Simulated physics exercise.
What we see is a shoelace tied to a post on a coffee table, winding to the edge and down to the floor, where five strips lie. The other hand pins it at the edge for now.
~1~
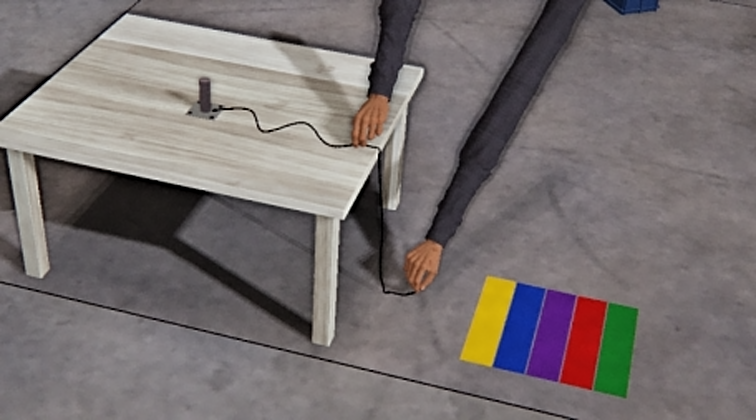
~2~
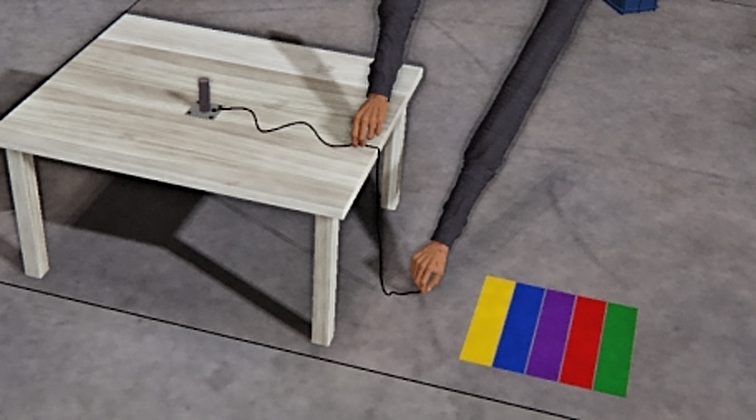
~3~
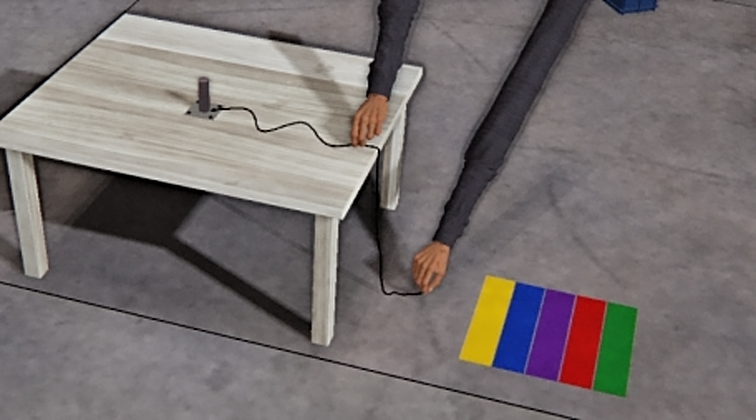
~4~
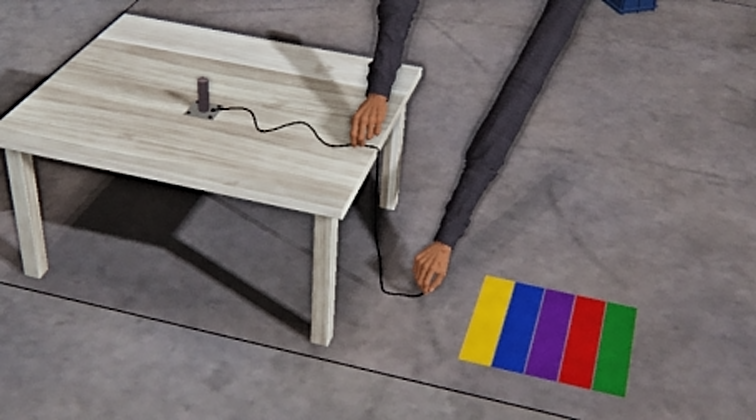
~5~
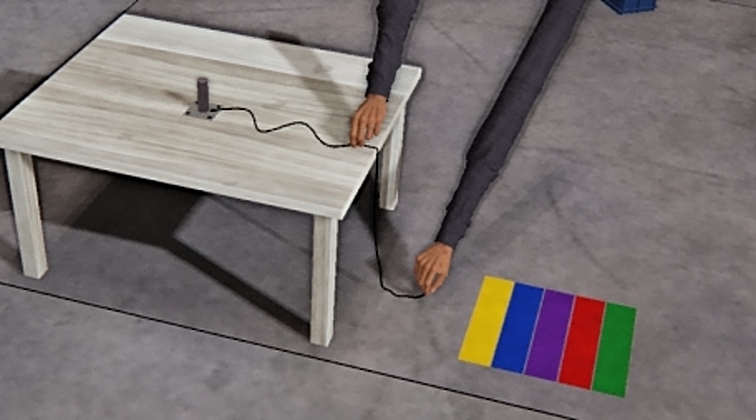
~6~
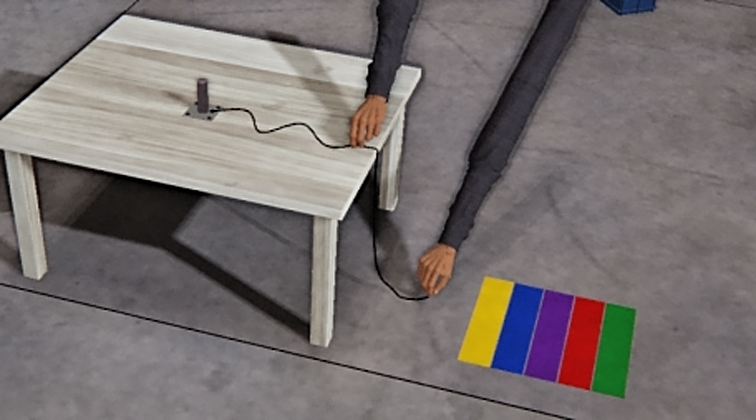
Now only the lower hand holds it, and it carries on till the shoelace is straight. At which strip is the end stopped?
Over red.
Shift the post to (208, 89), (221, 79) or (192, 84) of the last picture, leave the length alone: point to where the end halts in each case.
In that order: (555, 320), (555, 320) and (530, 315).
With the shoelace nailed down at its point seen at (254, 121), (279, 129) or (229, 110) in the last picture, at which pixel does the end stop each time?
Near (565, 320), (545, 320) and (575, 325).
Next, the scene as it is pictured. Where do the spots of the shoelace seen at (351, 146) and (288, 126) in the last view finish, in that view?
The first at (396, 168), the second at (317, 135).
Early on, end near (530, 314); over blue.
Midway, end near (563, 321); over purple.
At the end of the slack, end near (581, 325); over red. The end stops over the red strip.
